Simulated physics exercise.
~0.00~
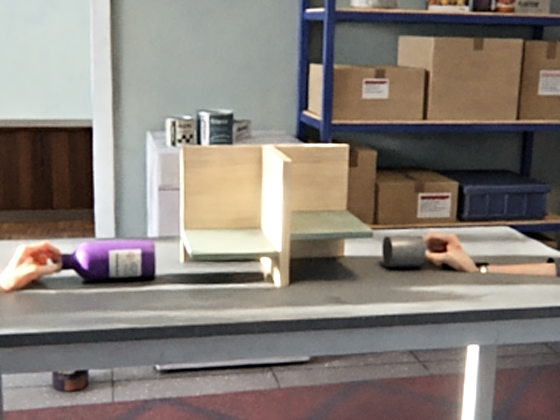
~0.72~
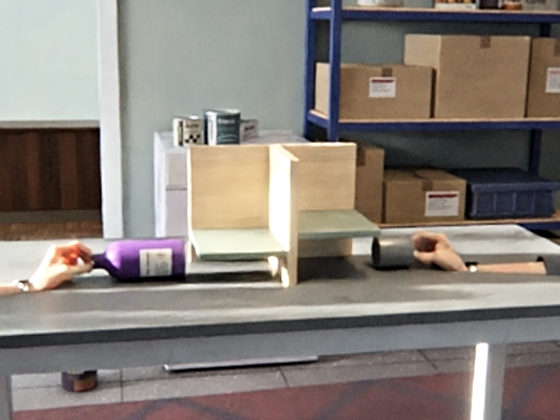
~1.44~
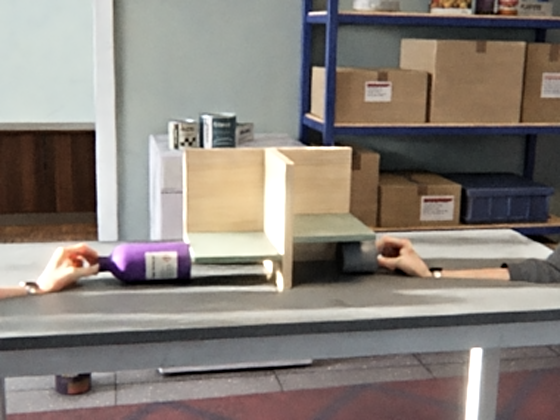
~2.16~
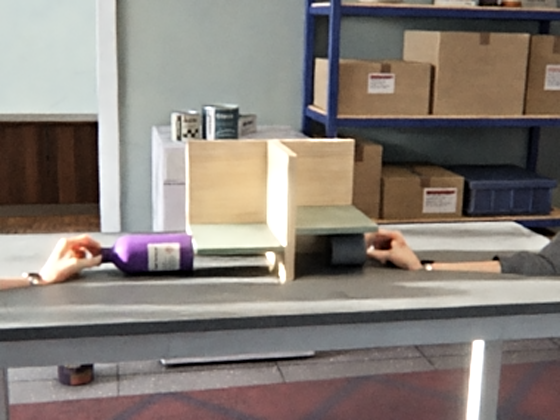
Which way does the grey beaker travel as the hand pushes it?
The grey beaker moves to the left, going in under the low shelf on its side of the rack.
At a small rack, hands push a grey beaker under while a purple bottle stops outside.
